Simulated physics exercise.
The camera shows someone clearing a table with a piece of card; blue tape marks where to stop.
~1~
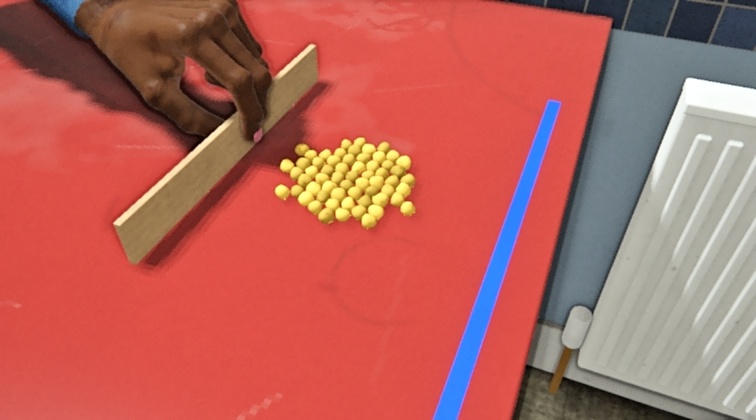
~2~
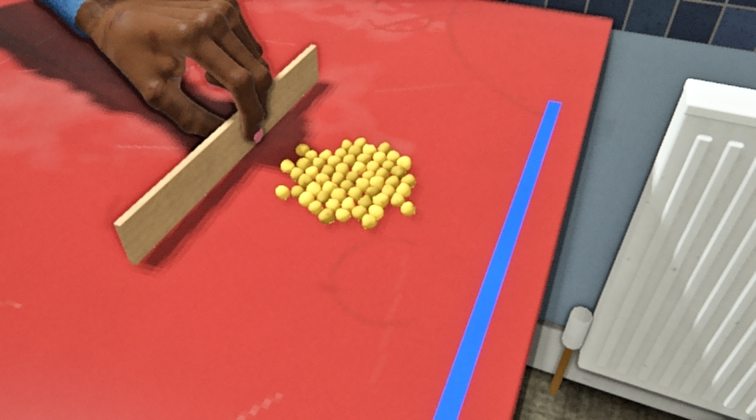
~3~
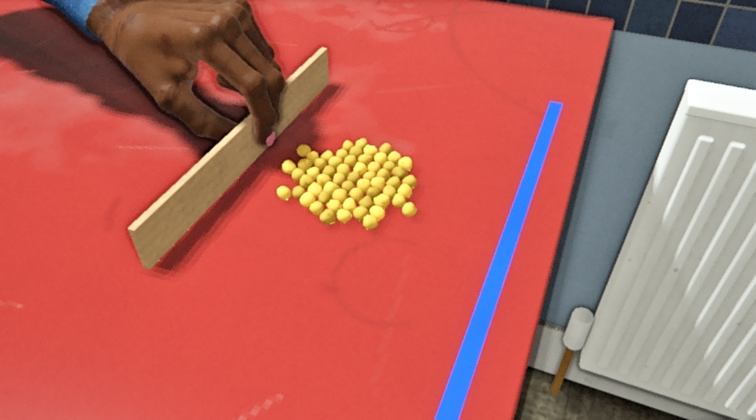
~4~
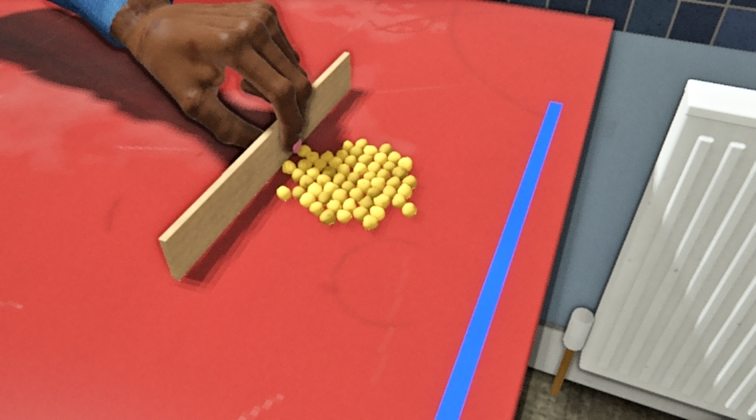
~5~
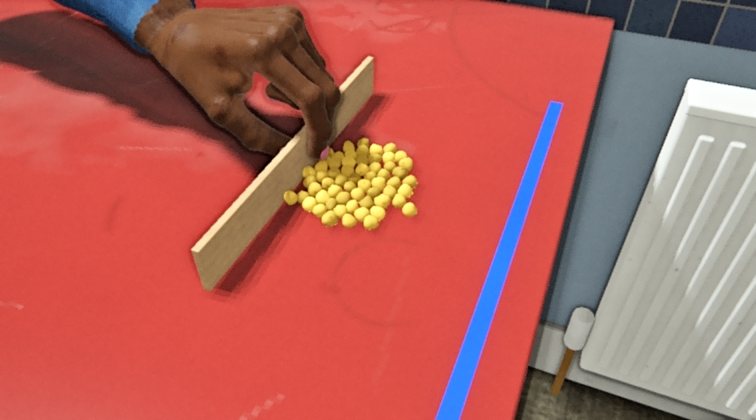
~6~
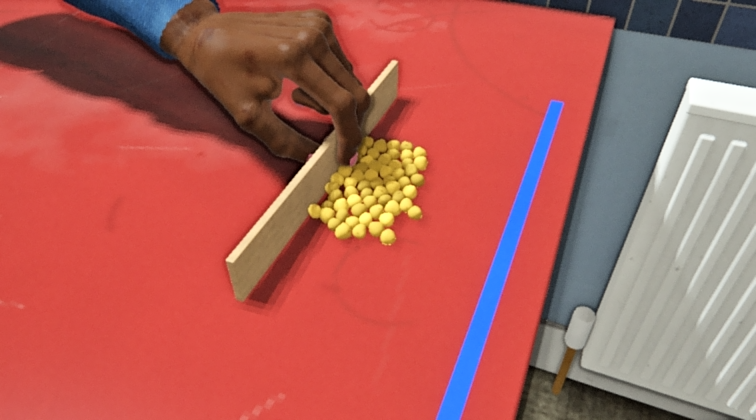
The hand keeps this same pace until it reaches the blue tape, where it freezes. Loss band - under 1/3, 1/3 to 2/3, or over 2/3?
Fallen off: At least half what stays and at most twice it.
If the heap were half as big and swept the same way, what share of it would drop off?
Roughly 40 percent.
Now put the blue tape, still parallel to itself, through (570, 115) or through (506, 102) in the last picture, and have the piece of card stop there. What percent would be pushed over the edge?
The shares are 80 and 0 percent, in that order.
Shortly afterwards, piece of card still moving, near (429, 163); heap all on the table, its front near (507, 202).
Next, piece of card stopped at the blue tape; heap near a third over the edge.
Some moments later, piece of card stopped at the blue tape; heap near half over the edge.
In the end, piece of card stopped at the blue tape; heap near half over the edge.
